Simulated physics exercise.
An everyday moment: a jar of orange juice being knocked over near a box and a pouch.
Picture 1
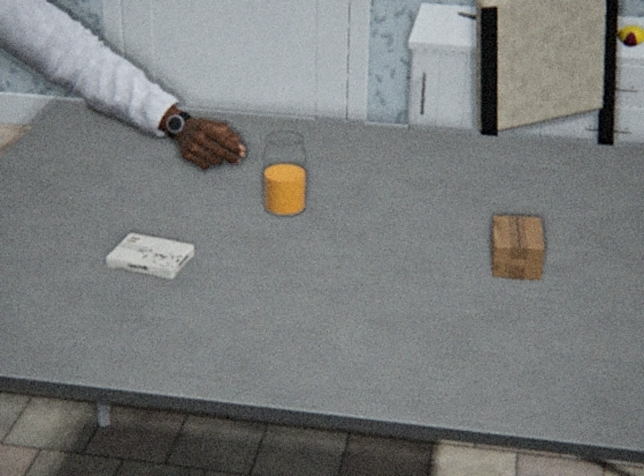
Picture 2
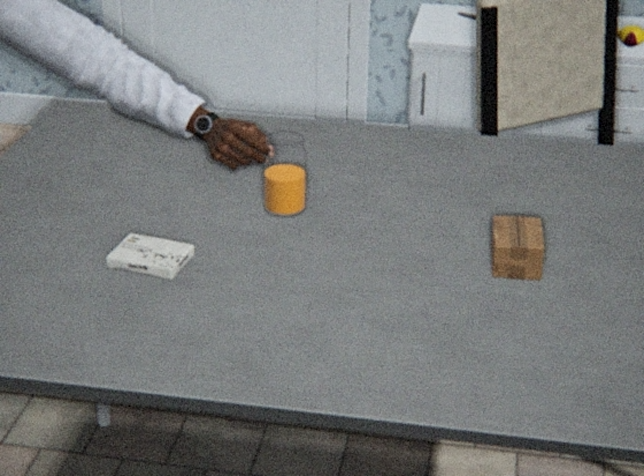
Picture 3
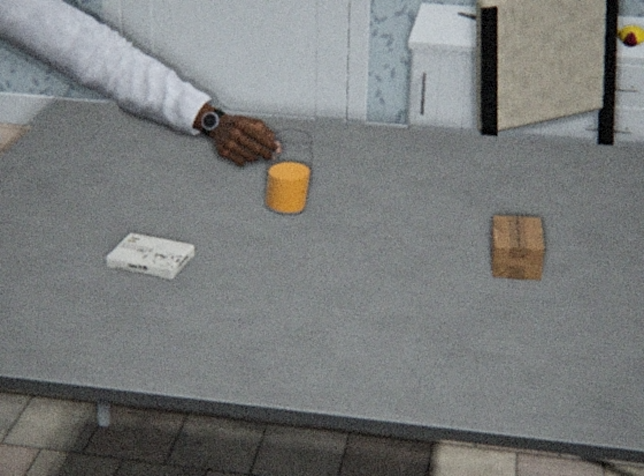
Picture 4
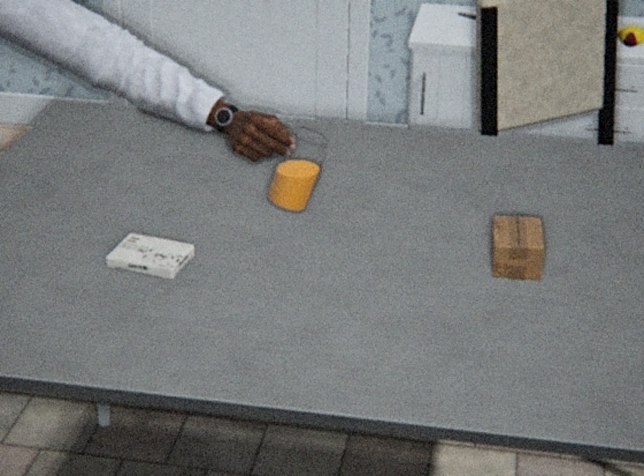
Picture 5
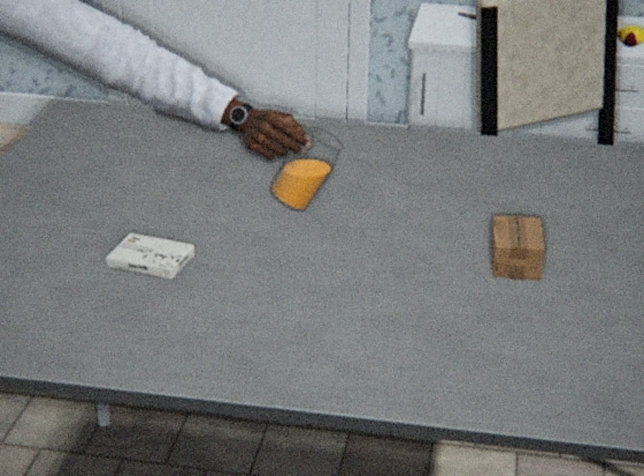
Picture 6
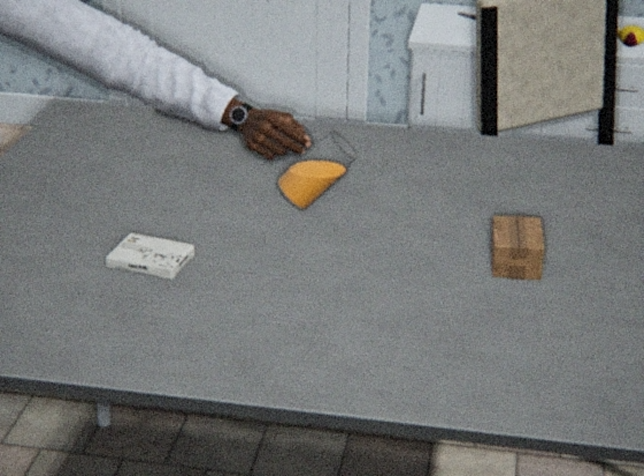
The video shows a hand reaching from the left and pushing a jar of orange juice, which leans further and further to the right on a gray table, while a white pouch and a brown box stay still.
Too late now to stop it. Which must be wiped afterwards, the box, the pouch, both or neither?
You'll find the box is caught by the spill, and the pouch is missed by the spill.
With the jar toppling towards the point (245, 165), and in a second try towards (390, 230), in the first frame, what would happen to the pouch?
On the first try it avoids the spill, and on the second try it avoids the spill.
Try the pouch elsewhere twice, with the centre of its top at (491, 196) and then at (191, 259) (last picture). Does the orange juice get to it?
The first try leaves it sitting in the spill; the second leaves it free of the spill.
Soon after, the puddle covers about as much as a tray; the box is wet; the pouch is dry.
Later, the puddle covers about as much as a big tray; the box is wet; the pouch is dry.
In the end, the puddle covers about as much as a big tray; the box is wet; the pouch is dry.
